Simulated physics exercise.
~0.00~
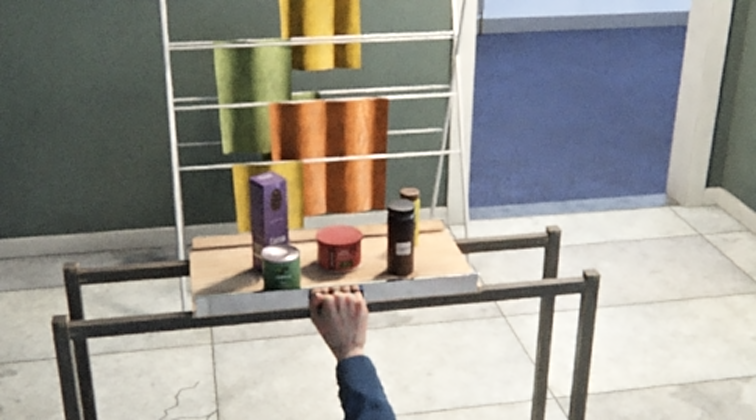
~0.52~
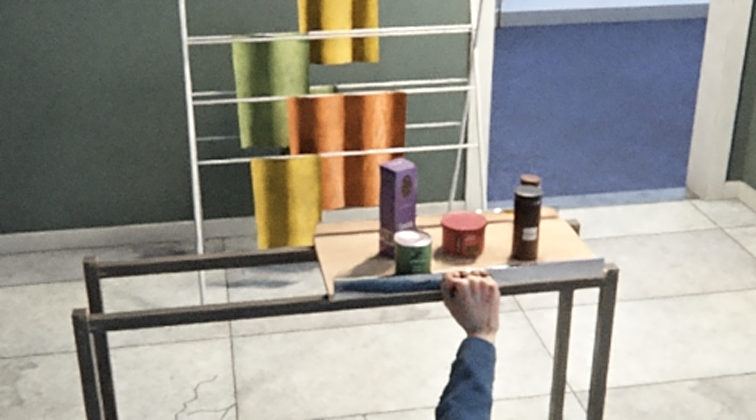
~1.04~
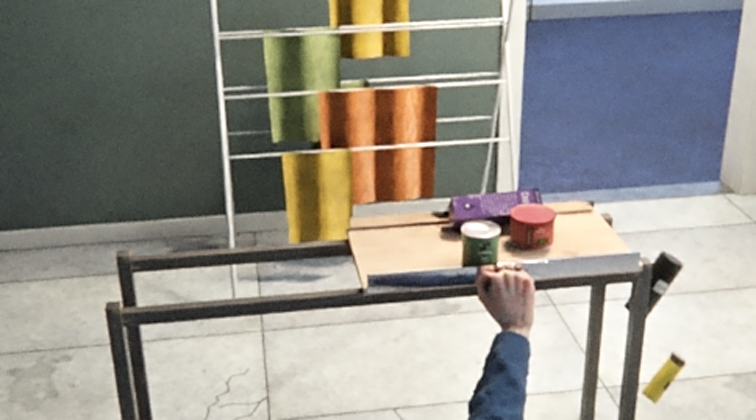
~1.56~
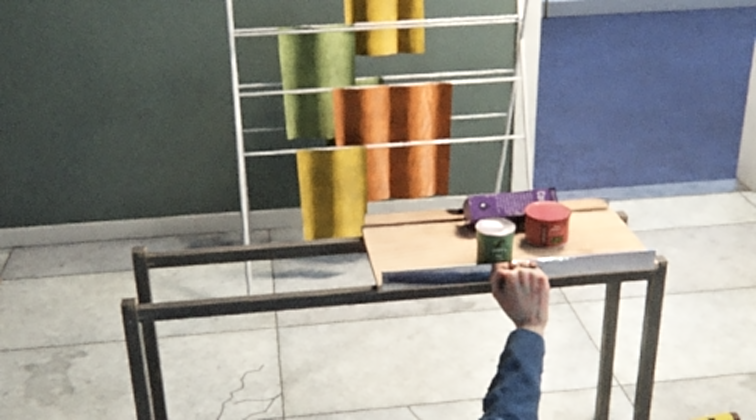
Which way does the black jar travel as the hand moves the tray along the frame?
The black jar moves to the right, going over the right end of the tray and dropping towards the floor.
